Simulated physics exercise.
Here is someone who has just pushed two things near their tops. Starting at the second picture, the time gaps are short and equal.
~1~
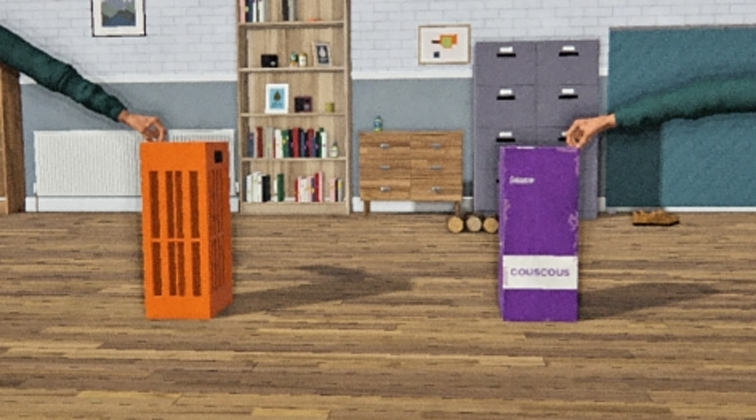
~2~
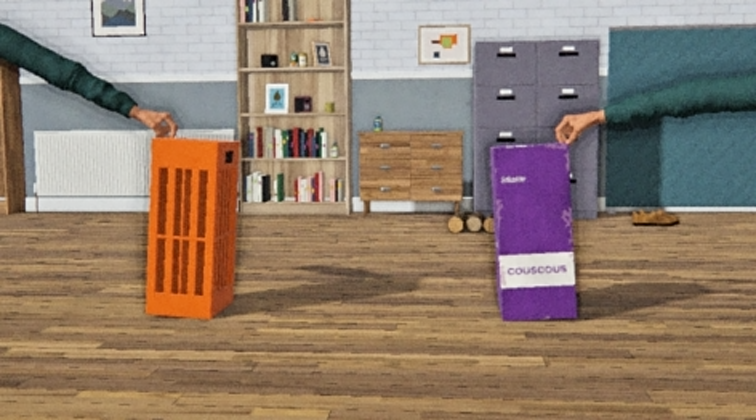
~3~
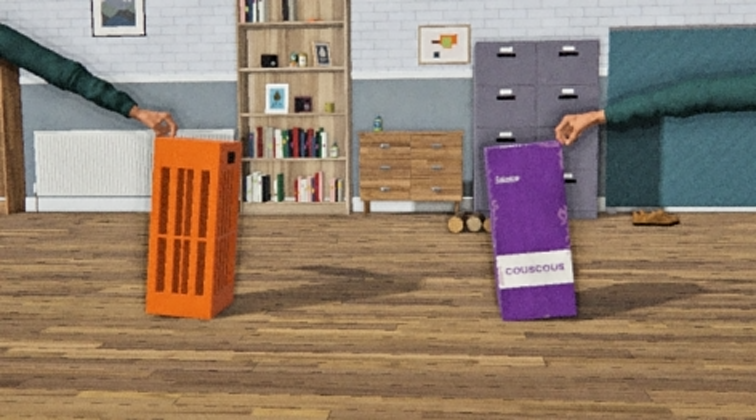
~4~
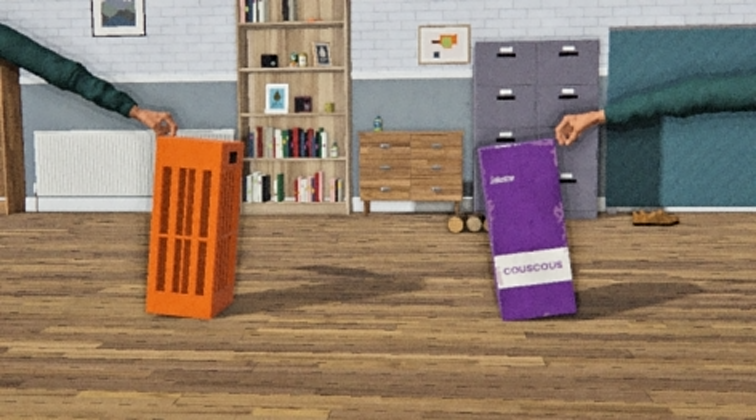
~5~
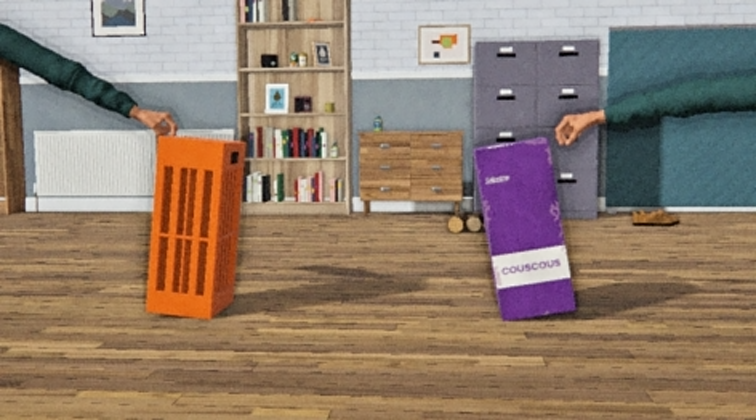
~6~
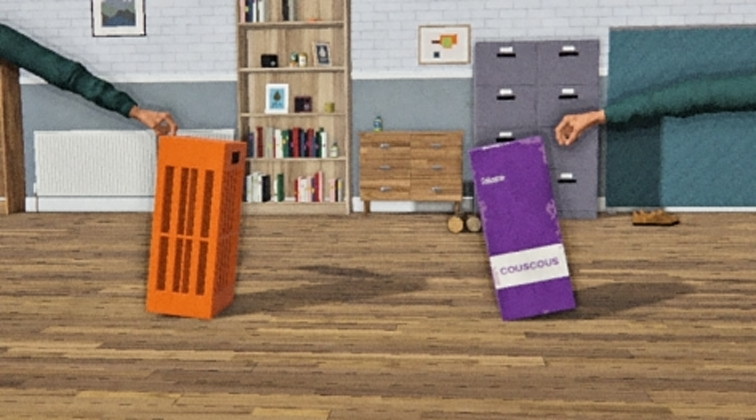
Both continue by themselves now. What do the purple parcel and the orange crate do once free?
What happens is the purple parcel ends up on its side while the orange crate recovers.
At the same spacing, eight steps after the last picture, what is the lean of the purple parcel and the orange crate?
Angles from vertical: 25° then 6°.
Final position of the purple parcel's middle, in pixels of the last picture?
(416, 278).
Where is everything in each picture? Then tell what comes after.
Purple parcel (537, 231) upright; orange crate (189, 227) upright, in the first picture.
Purple parcel (532, 229) 3° off upright; orange crate (195, 225) 4° off upright, in the second picture.
Purple parcel (528, 228) 6° off upright; orange crate (196, 225) 5° off upright, in the third picture.
Purple parcel (525, 227) 8° off upright; orange crate (197, 224) 6° off upright, in the fourth picture.
Purple parcel (522, 226) 10° off upright; orange crate (198, 224) 6° off upright, in the fifth picture.
Purple parcel (519, 226) 11° off upright; orange crate (198, 224) 6° off upright, in the sixth picture.
Then, 0.38 s later than the last frame, purple parcel 40° off upright near (473, 228); orange crate 4° off upright near (183, 225).
When it is over, the purple parcel falls over, near (416, 278); the orange crate rocks back upright, near (189, 227).
